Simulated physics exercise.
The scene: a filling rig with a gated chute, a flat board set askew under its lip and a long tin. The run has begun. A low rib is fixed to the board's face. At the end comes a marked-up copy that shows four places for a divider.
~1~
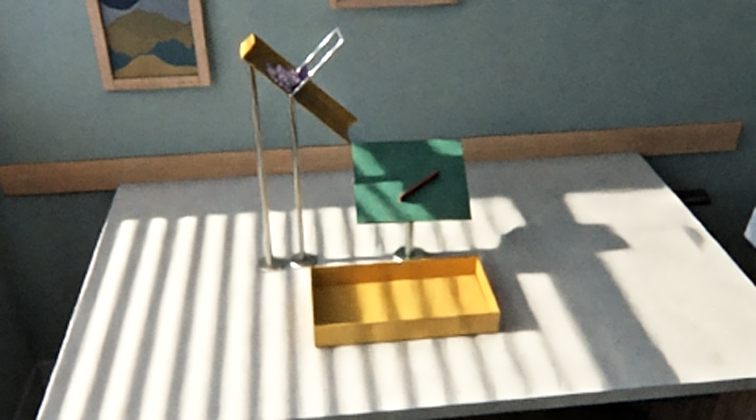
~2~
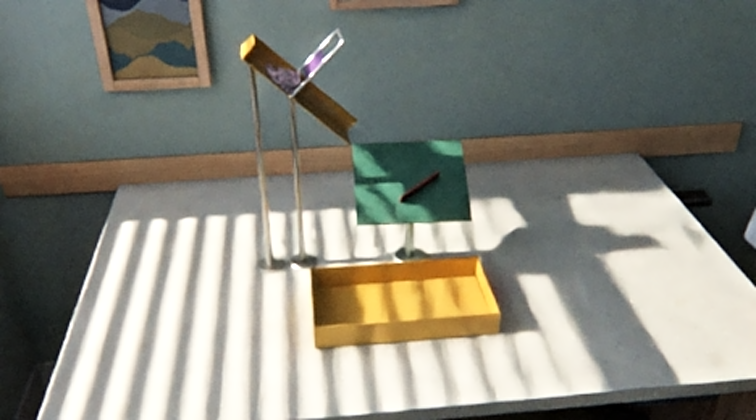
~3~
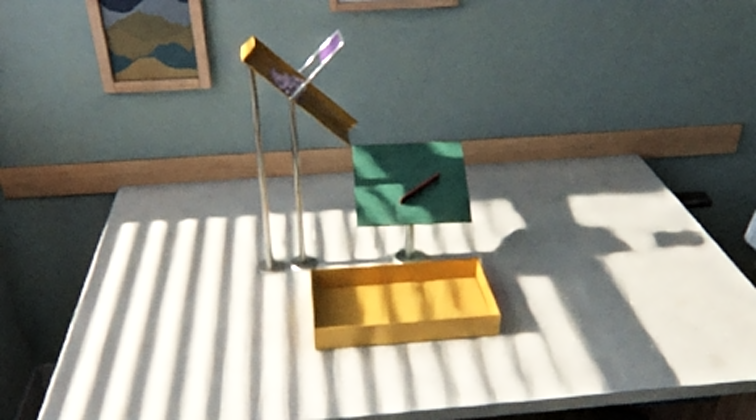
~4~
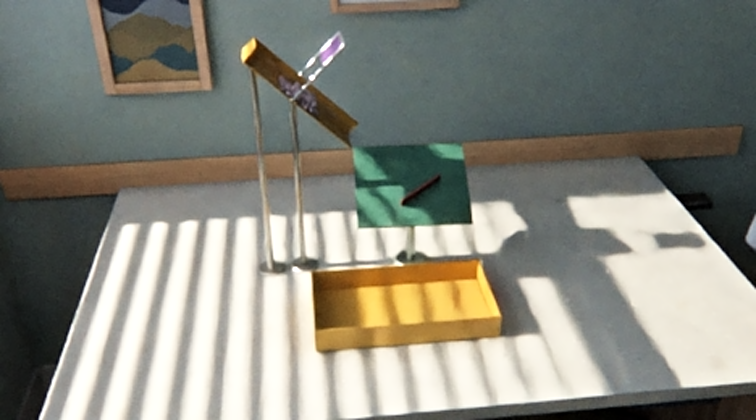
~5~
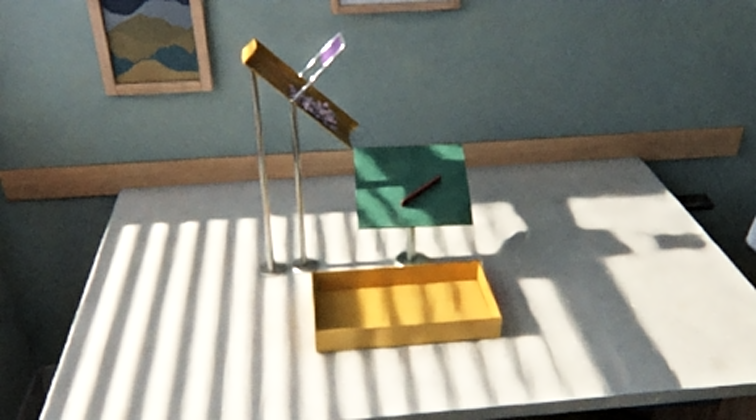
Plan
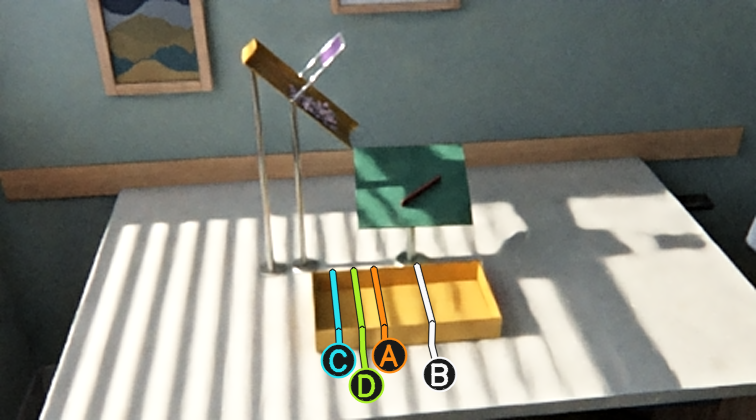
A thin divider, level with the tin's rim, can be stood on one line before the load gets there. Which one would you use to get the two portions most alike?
A works best here.
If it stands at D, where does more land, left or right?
The right side.
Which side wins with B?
The left side.
On the marked copy, line A crosses the front rim at (384, 326); line B crosses the front rim at (432, 322); line C crosses the front rim at (338, 330); line D crosses the front rim at (362, 328).
Choosing A, of what is caught, about half on the left of the divider, about half on the right.
Choosing B, of what is caught, most on the left of the divider, a small part on the right.
Choosing C, of what is caught, a stray few on the left of the divider, nearly all on the right.
Choosing D, of what is caught, a small part on the left of the divider, nearly all on the right.
